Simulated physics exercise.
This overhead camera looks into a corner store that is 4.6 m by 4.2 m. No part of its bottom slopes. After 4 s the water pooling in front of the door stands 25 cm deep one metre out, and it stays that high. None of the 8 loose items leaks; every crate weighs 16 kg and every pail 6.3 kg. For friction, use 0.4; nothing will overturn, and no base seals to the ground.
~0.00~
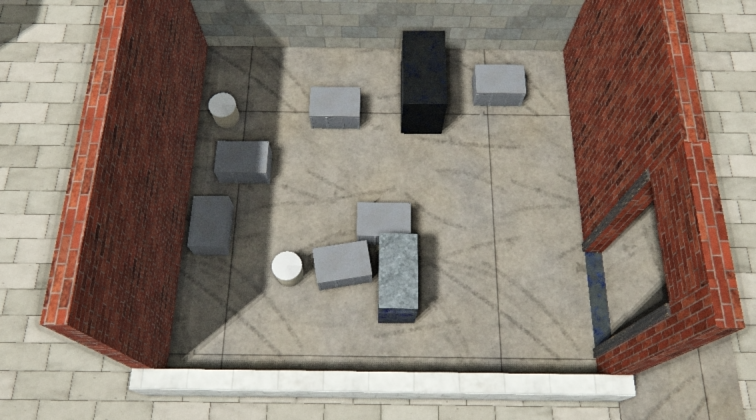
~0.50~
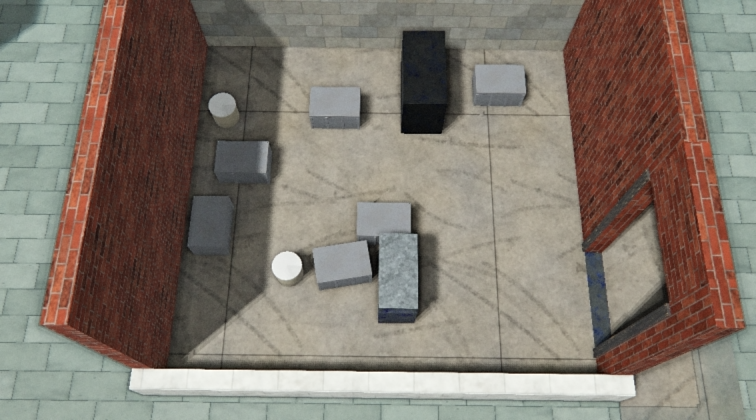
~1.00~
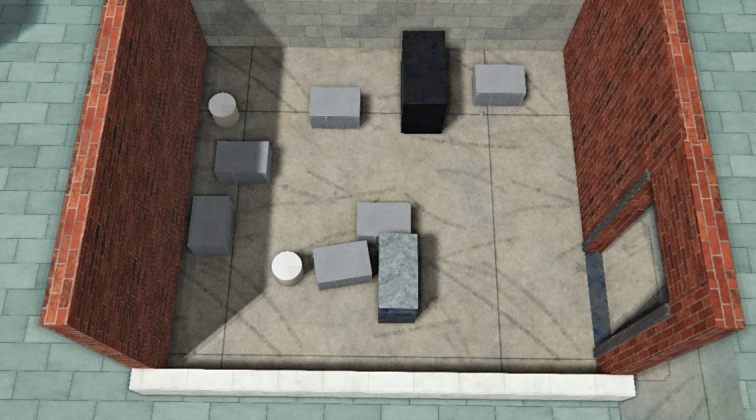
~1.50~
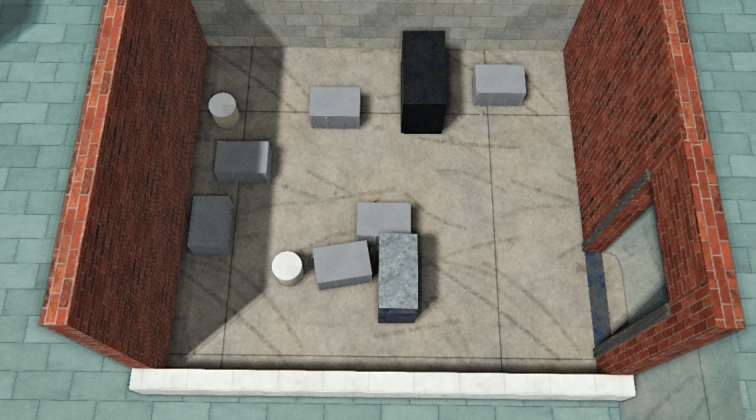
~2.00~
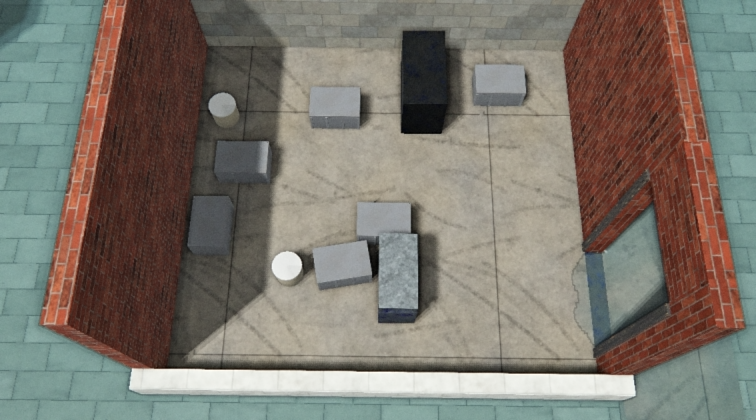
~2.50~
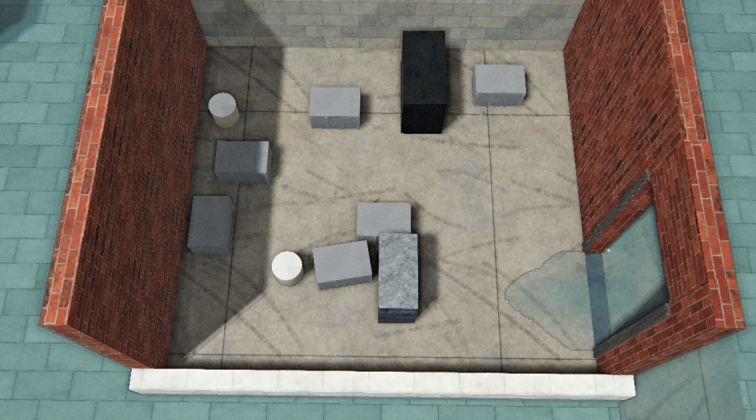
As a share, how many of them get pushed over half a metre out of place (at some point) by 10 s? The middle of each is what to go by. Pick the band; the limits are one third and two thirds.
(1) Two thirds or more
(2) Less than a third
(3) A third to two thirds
3.
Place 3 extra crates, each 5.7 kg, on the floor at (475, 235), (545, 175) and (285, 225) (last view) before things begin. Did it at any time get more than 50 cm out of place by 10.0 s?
Above the limit, then inside the limit, then inside the limit.
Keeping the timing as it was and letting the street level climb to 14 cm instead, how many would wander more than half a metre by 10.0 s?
Then 0 of them.
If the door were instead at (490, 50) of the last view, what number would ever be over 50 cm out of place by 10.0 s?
Then it comes to 2.
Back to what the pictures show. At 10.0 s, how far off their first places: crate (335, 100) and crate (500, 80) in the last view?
Net displacement, in order: 120 cm; 0 cm.
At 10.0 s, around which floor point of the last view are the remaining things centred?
Averaged position, last view: Near pixel (314, 159).
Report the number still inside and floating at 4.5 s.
0 at that moment.
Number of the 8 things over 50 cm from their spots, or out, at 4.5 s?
0.
After 3.5 s 0 of 8 are over 50 cm from their spots; 0 afloat.
After 4.5 s 0 of 8 are over 50 cm from their spots; 0 afloat.
After 7.0 s 0 of 8 are over 50 cm from their spots; 0 afloat.
After 10.0 s 4 of 8 are over 50 cm from their spots, and 4 have been at some point; 5 afloat.
